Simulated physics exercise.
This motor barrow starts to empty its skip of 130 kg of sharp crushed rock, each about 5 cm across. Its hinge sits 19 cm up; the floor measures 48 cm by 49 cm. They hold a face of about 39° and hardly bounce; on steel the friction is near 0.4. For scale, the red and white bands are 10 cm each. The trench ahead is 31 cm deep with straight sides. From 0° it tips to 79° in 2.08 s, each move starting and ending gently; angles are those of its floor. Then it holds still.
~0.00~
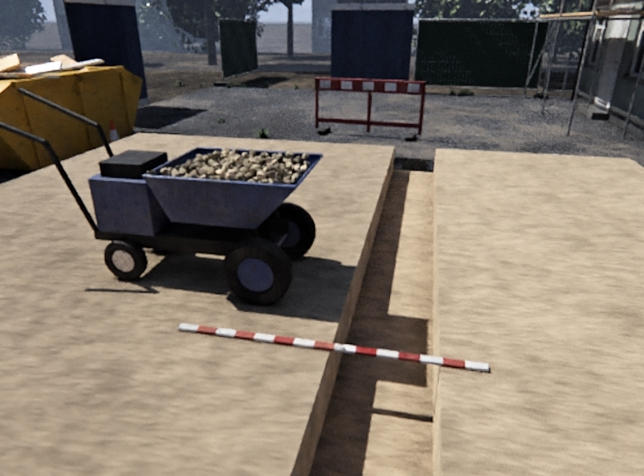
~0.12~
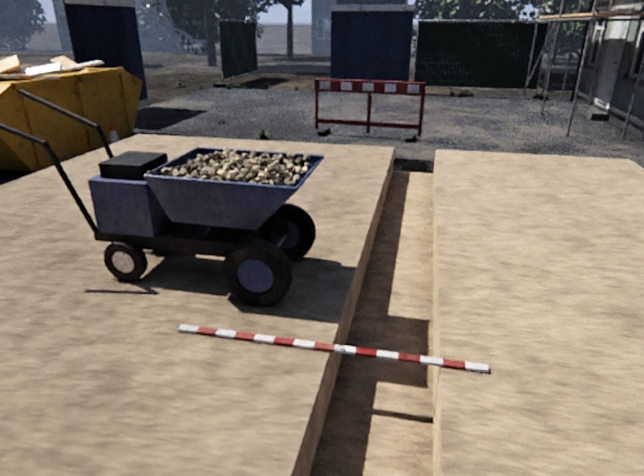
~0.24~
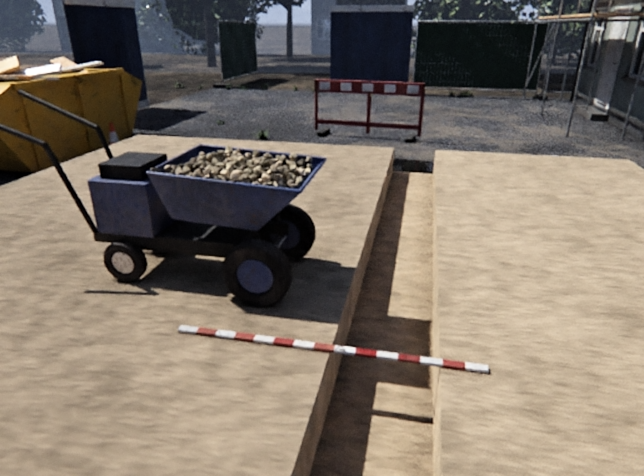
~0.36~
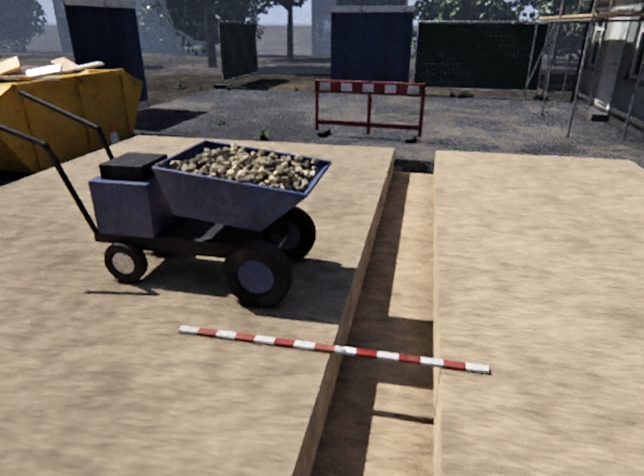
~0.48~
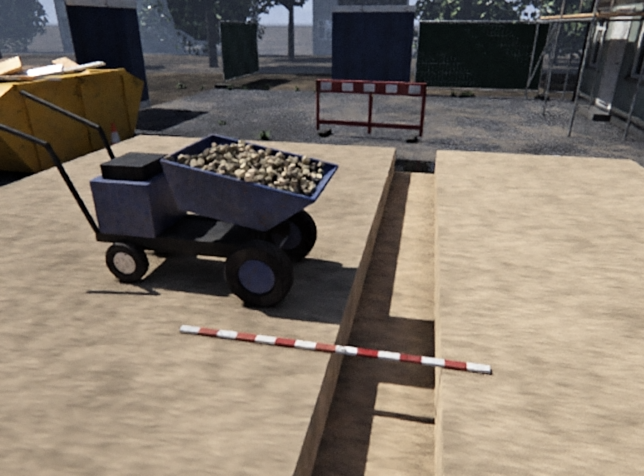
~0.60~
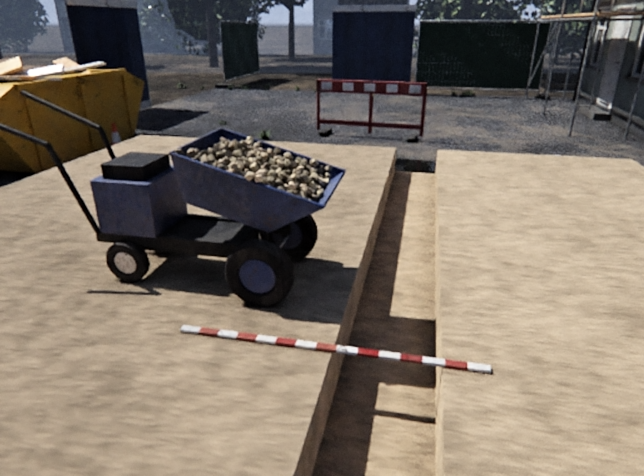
A motor barrow beside a trench slowly tilts its blue skip of stones to the right.
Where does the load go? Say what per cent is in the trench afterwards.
About 100 per cent.
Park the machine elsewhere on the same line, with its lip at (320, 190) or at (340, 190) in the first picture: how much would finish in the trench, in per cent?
First some 100, then 90 per cent.
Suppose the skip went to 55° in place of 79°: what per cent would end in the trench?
Then about 30 per cent.
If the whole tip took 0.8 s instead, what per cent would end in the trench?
In that case some 100 per cent.
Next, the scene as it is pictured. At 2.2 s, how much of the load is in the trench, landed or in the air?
About 75 per cent by then.
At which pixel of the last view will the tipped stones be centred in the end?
Near (399, 326).
After 1.6 s the floor is at 67°; 97 % in the skip, 3 % in the trench; the foremost stones are at (390, 320).
After 2.2 s the floor is at 79°; 24 % in the skip, 76 % in the trench; the foremost stones are at (433, 332).
After 2.5 s the floor is at 79°; 3 % in the skip, 97 % in the trench; the foremost stones are at (434, 330).
After 4.5 s the floor is at 79°; 0 % in the skip, 100 % in the trench; the foremost stones are at (434, 325).
